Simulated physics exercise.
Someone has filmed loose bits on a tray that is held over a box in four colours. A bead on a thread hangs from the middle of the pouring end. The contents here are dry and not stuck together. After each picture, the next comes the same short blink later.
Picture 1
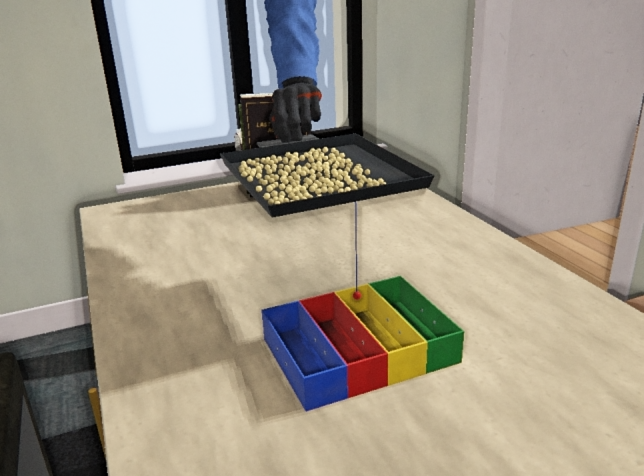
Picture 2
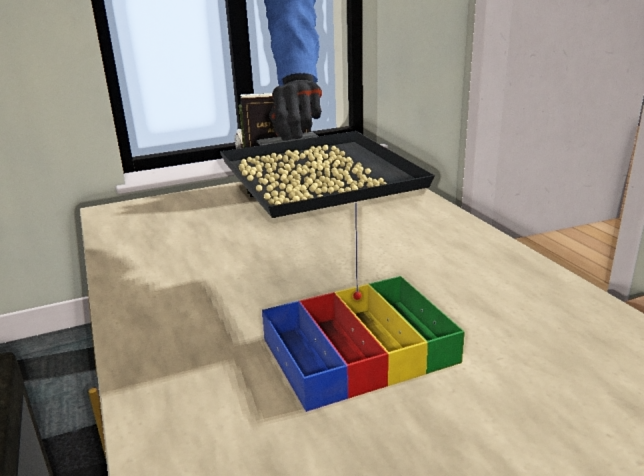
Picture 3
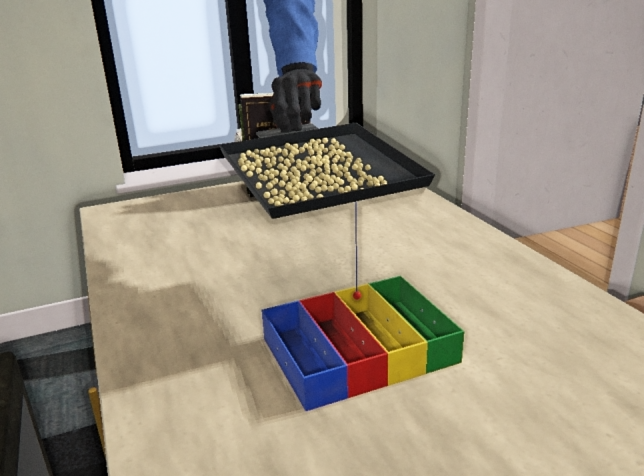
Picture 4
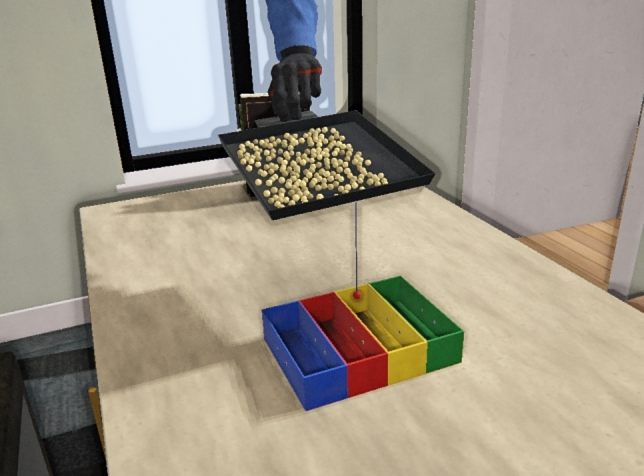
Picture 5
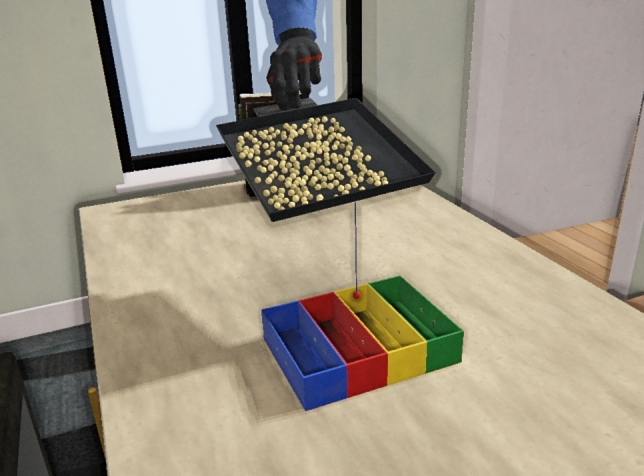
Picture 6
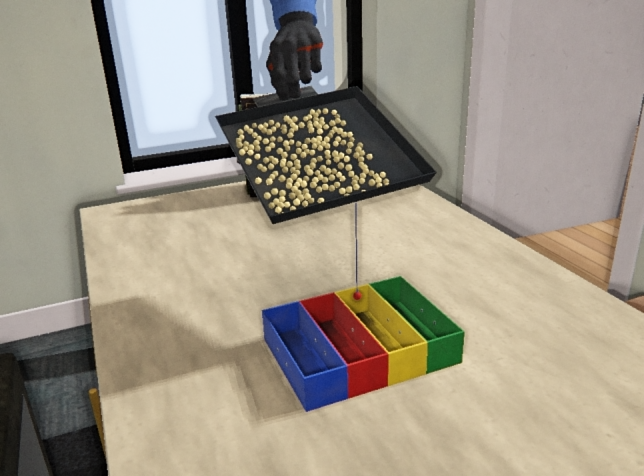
Gloved hand gradually tilting a dark tray of pale beans above a blue, red, yellow and green box, the beans spreading slightly.
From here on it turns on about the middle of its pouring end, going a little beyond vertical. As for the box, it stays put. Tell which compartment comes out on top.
It is blue that comes out on top.
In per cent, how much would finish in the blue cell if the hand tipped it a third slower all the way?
About 50 %.
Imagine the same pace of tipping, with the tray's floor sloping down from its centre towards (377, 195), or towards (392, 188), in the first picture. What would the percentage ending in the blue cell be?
In turn some 0 and 0 per cent.
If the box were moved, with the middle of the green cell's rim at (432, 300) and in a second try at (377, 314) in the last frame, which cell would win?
The blue one; the red one.
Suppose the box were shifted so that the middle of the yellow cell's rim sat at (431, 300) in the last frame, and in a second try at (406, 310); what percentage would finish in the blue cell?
In the first position around 10 percent, in the second around 30 percent.
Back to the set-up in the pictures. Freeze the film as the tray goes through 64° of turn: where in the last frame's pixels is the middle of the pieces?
The middle of the load sits near (314, 204).
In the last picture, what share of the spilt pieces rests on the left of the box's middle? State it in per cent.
Close to 100 per cent of the spill, I think.
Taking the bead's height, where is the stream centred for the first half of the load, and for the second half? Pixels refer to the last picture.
Earlier half at (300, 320), later half at (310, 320).
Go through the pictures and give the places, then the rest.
Corners of the pouring end at (271, 204) and (429, 175), level; middle of the load at (303, 173), soya beans; bead on its thread at (357, 296); blue cell at (326, 385); red cell at (368, 372); yellow cell at (407, 360); green cell at (445, 349), in the first picture.
Corners of the pouring end at (272, 204) and (430, 175), level; middle of the load at (304, 172), in the second picture.
Corners of the pouring end at (272, 206) and (430, 174), tipped barely, lowest at the left corner; middle of the load at (303, 168), in the third picture.
Corners of the pouring end at (272, 208) and (430, 172), tipped a little, lowest at the left corner; middle of the load at (303, 162), in the fourth picture.
Corners of the pouring end at (272, 210) and (430, 171), tipped a little, lowest at the left corner; middle of the load at (303, 157), in the fifth picture.
Corners of the pouring end at (272, 213) and (431, 171), tipped clearly, lowest at the left corner; middle of the load at (303, 155), nearly all on the move; blue cell at (326, 385); red cell at (368, 373); yellow cell at (407, 361); green cell at (445, 349), in the sixth picture.
Soon after the last picture, tray tipped steeply; most on the tray; a stray few in the red cell; a stray few in the blue cell; a small part falling or outside the box.
A little later, tray tipped past a quarter turn; a stray few on the tray; about a third in the blue cell; about a quarter in the red cell; a stray few in the yellow cell; a stray few in the green cell; about a quarter falling or outside the box.
Later still, tray tipped past a quarter turn; about half in the blue cell; about a quarter in the red cell; a small part in the yellow cell; a stray few in the green cell; a small part falling or outside the box.
At rest, tray tipped past a quarter turn; about half in the blue cell; about a quarter in the red cell; a small part in the yellow cell; a stray few in the green cell; a small part outside the box.
